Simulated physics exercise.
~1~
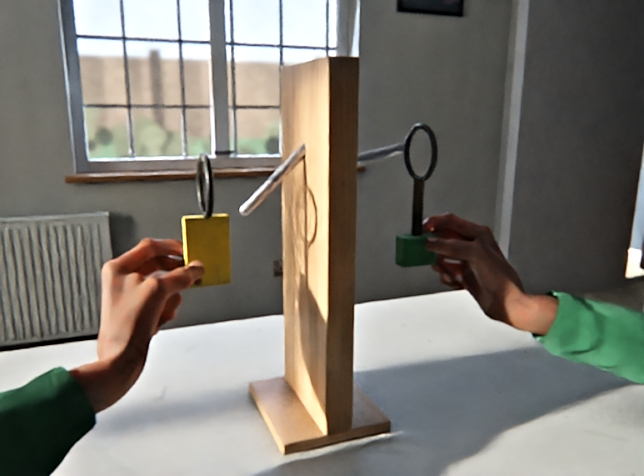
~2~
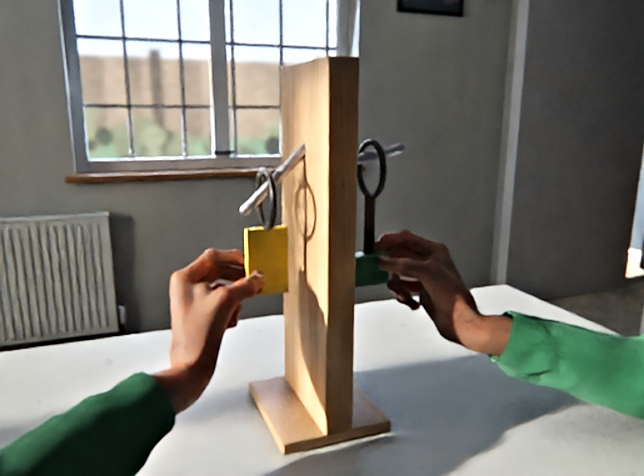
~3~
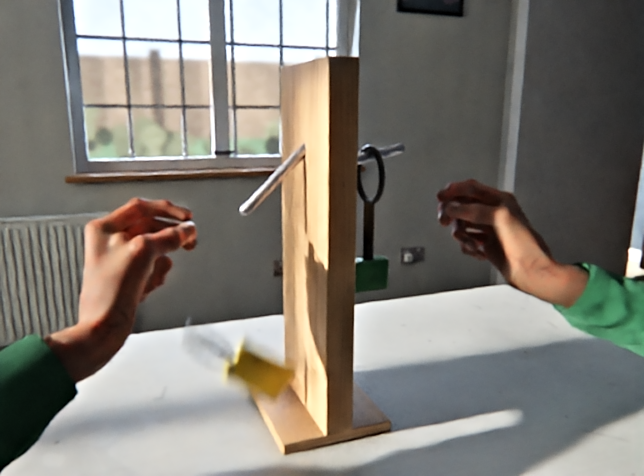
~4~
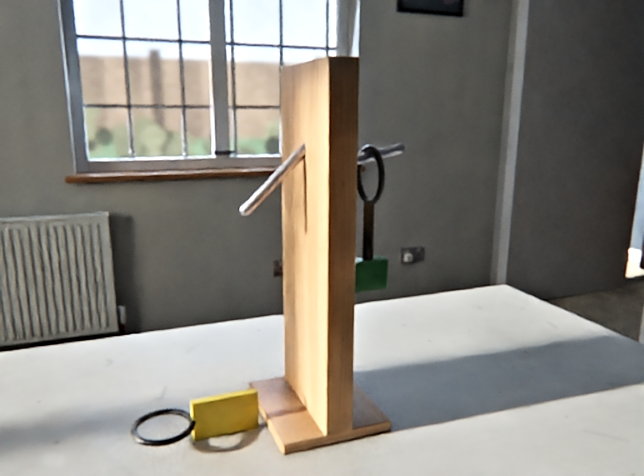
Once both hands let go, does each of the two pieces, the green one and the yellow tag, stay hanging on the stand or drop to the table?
The green piece stays hooked on its peg. The yellow tag drops and ends up lying on the table.
